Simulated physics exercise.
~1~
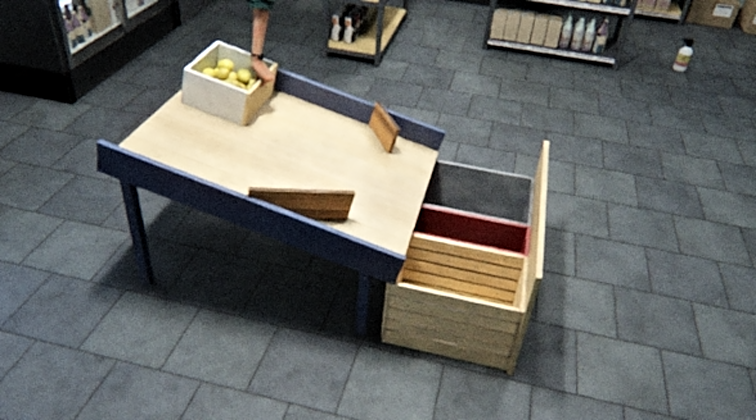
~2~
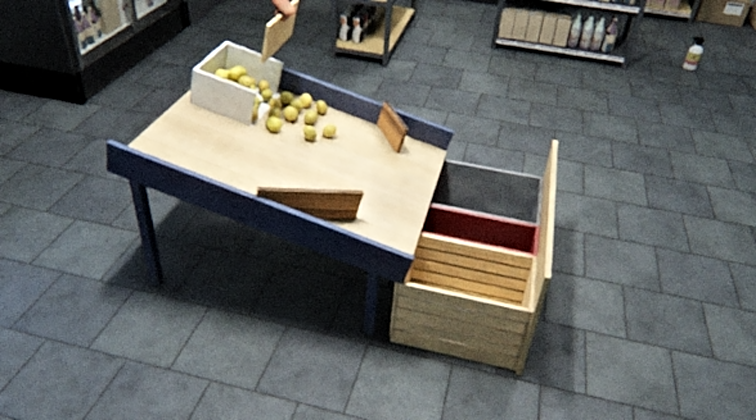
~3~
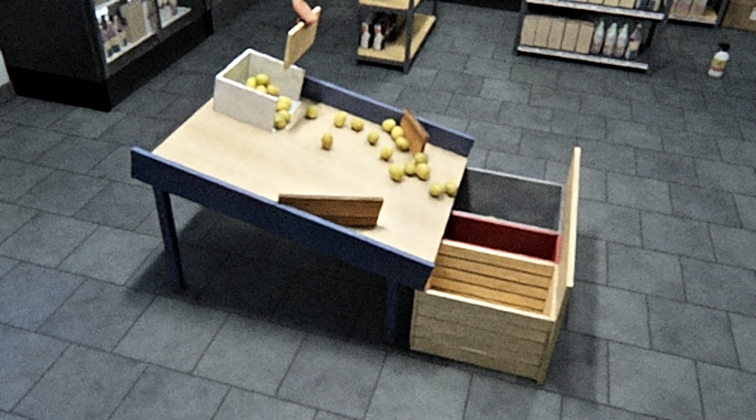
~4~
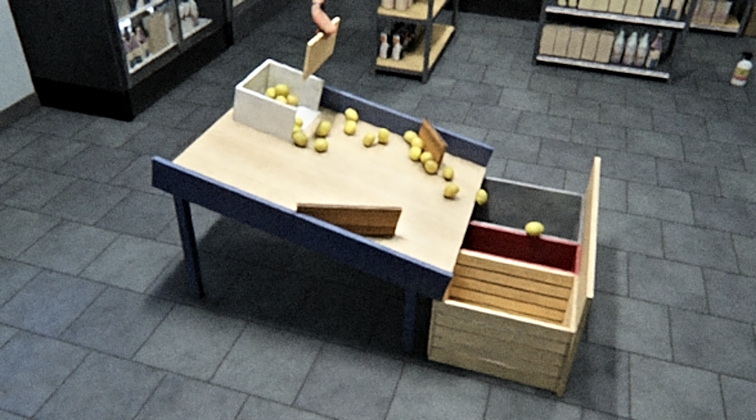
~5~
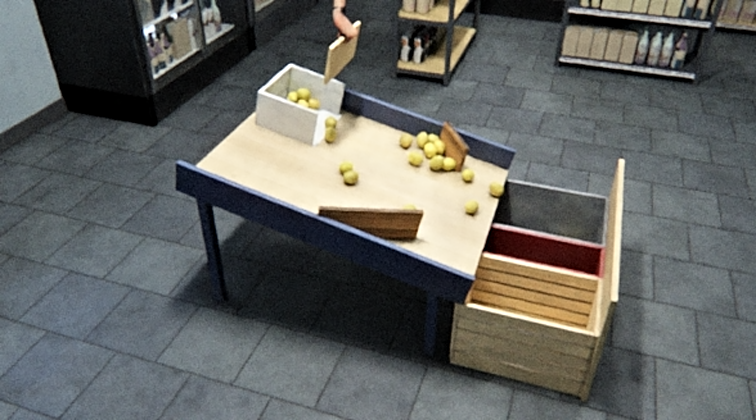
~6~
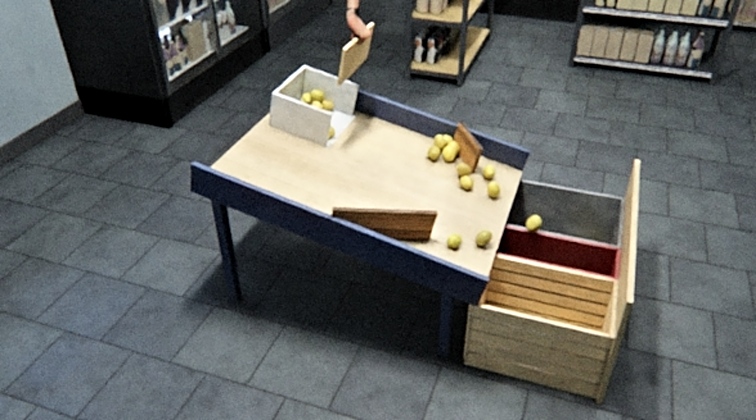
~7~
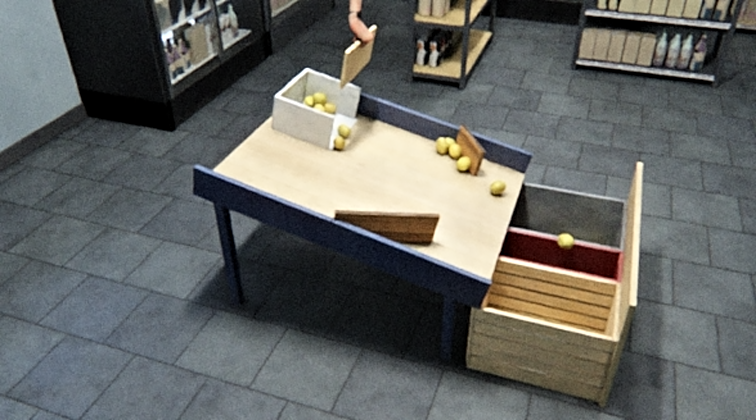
The footage shows a hand lifting the gate of a white pen, releasing lemons that roll down a sloping table past two angled boards toward grey, red and wooden tubs; several drop off the end, while some remain in the pen and on the slope.
